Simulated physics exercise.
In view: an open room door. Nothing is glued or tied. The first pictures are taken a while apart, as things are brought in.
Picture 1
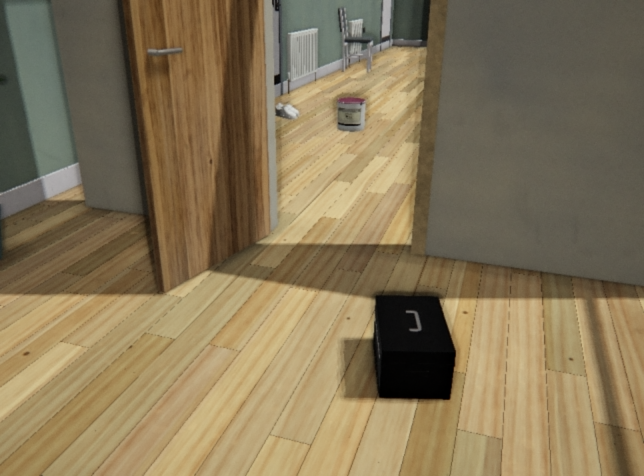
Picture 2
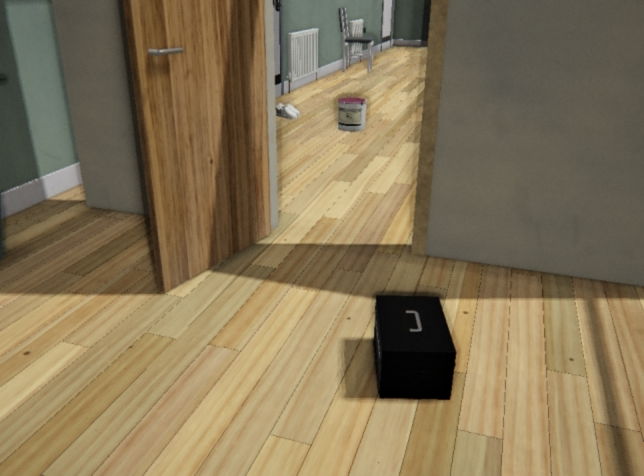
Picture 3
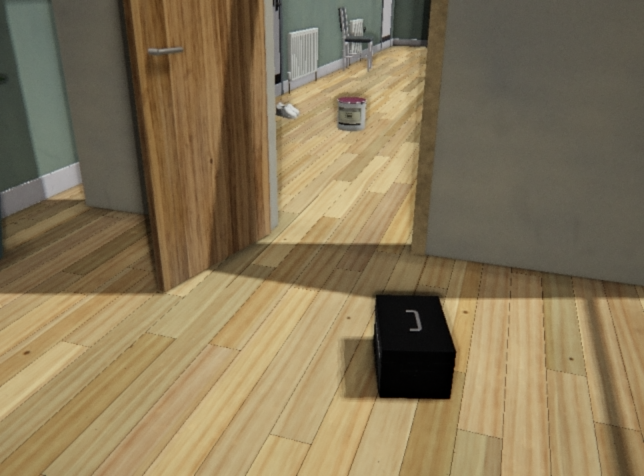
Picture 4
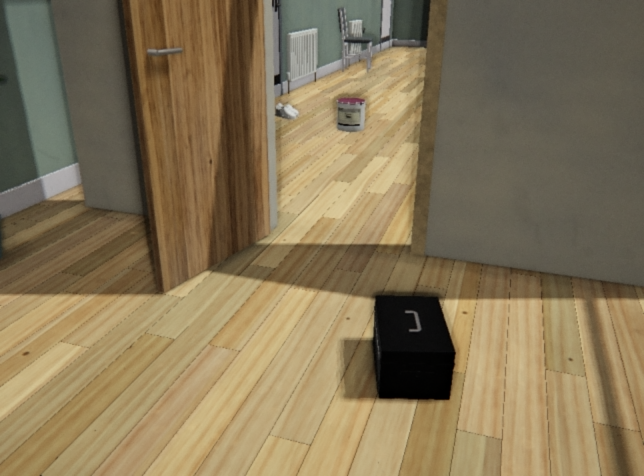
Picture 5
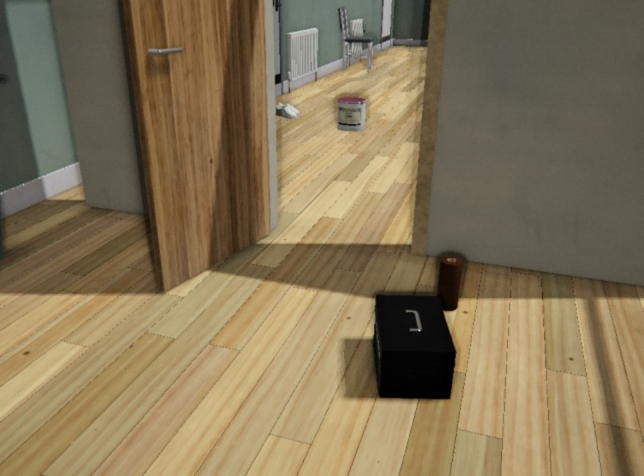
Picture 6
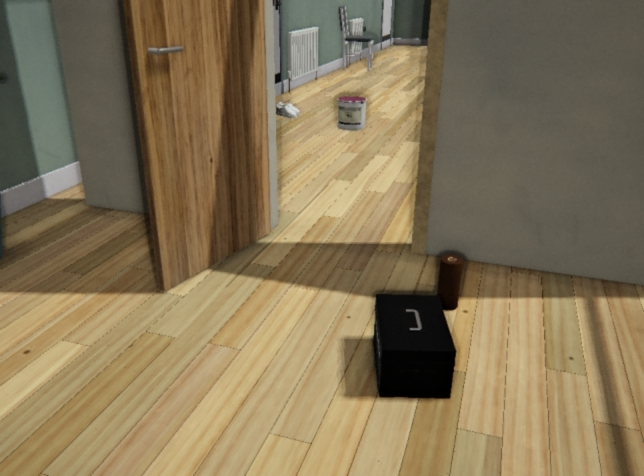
In a room with a wooden floor, a black toolbox sat near a wide-open door that stayed still, and later a brown roll appeared upright on the floor just behind the toolbox.
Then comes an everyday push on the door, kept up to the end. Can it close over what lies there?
The door reaches the frame.
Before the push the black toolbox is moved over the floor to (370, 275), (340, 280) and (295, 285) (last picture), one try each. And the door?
First try: It is blocked; second try: It jams; third try: It stops short.
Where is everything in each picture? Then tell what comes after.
The first frame shows door wide open and still; black toolbox (411, 344).
The second frame shows door wide open and still; black toolbox (411, 344).
The third frame shows door wide open and still; black toolbox (411, 344).
The fourth frame shows door wide open and still; black toolbox (410, 344).
The fifth frame shows door wide open and still; black toolbox (411, 344).
The sixth frame shows door wide open and still; brown roll (449, 283); black toolbox (411, 343).
Then, 0.80 s after the last picture, door at 79°.
Then, 1.30 s after the last picture, door at 48°.
Then, 1.80 s after the last picture, door at 15°.
At rest, door at 0°; both in place. Seen from the same camera at the end, brown roll near (449, 283).
